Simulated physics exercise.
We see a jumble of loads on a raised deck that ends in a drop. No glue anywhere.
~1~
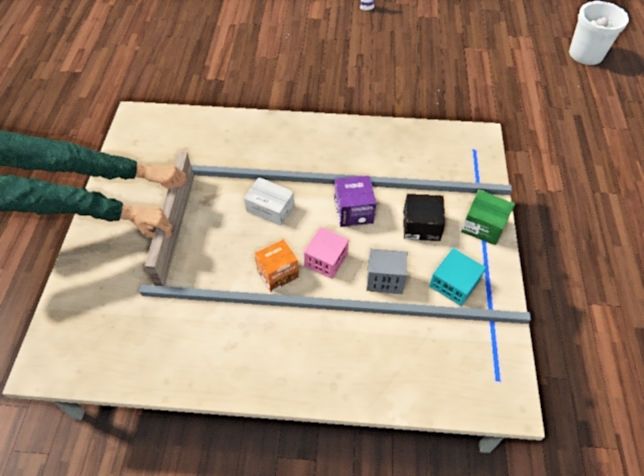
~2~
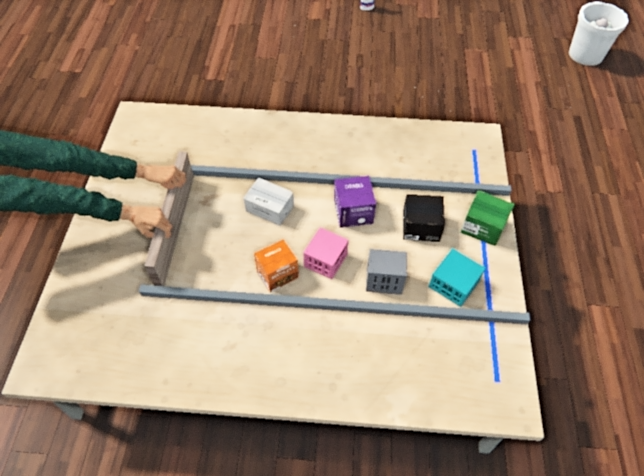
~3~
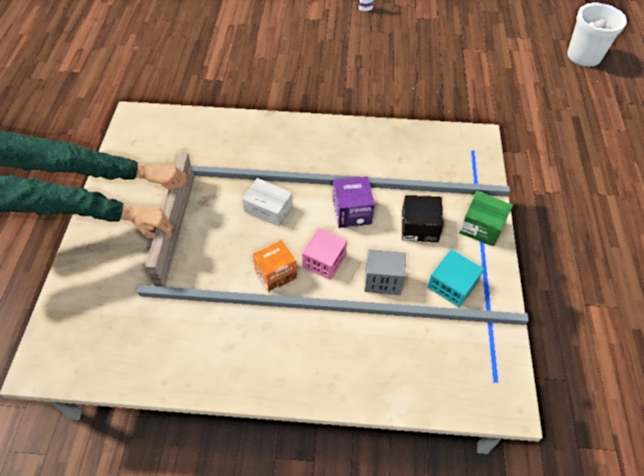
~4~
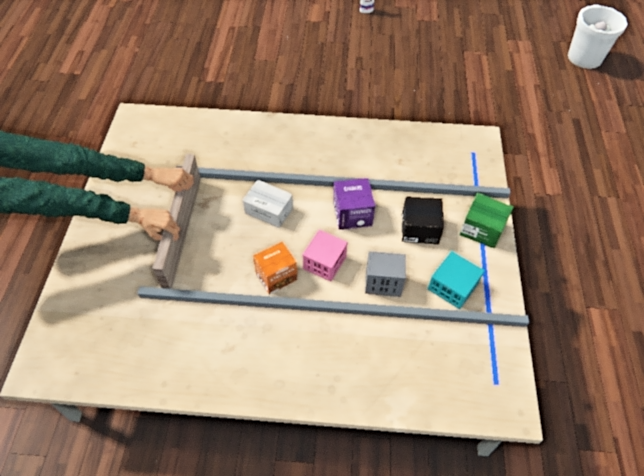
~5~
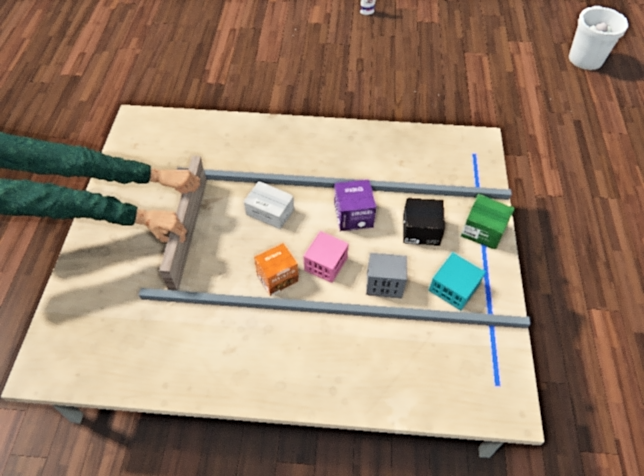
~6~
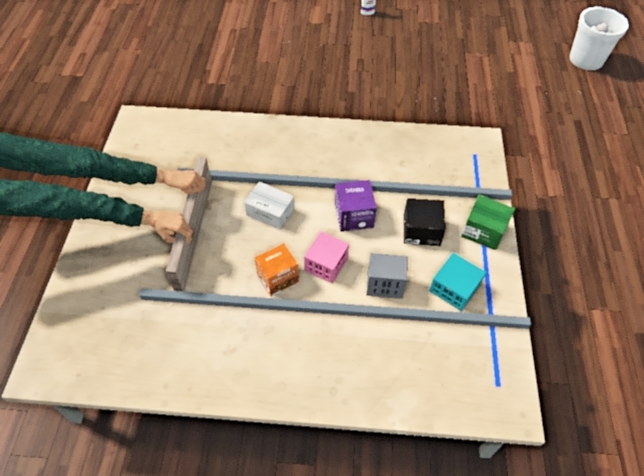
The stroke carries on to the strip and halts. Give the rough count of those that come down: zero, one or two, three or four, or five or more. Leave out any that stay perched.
In the end the number that fall off is five or more.
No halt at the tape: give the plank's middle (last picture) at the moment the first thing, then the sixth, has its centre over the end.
Its middle is around (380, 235) and later (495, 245).
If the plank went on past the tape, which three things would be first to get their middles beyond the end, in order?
In order: The green parcel, the black parcel, the turquoise crate.
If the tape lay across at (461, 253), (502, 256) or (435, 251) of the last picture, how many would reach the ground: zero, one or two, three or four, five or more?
For each place: 3 or 4; five or more; either three or four.
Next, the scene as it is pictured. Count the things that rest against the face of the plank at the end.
It touches 3.
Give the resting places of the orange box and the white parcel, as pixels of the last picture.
Near (511, 298) and (504, 215).
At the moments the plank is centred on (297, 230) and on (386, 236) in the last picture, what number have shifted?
4 and 8.
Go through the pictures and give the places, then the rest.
In the first picture, green parcel (487, 218); turquoise crate (457, 277); black parcel (424, 217); plank (172, 217); tape (485, 250).
In the second picture, turquoise crate (457, 277); orange box (277, 266).
In the third picture, black parcel (422, 218); plank (173, 218).
In the fourth picture, green parcel (486, 221); grey crate (385, 274).
In the fifth picture, turquoise crate (457, 281); pink crate (326, 257).
In the sixth picture, green parcel (488, 223); turquoise crate (457, 282); black parcel (424, 222); plank (191, 222); tape (485, 254).
Soon after, none off yet; green parcel at rest near (488, 223); turquoise crate at rest near (457, 282); black parcel at rest near (424, 222).
Then, none off yet; green parcel moved about its own width near (521, 223); turquoise crate moved a little near (480, 282); black parcel moved about its own width near (483, 229).
At rest, the number that fall off is five or more; fallen, purple box, grey crate, black parcel, turquoise crate and green parcel.
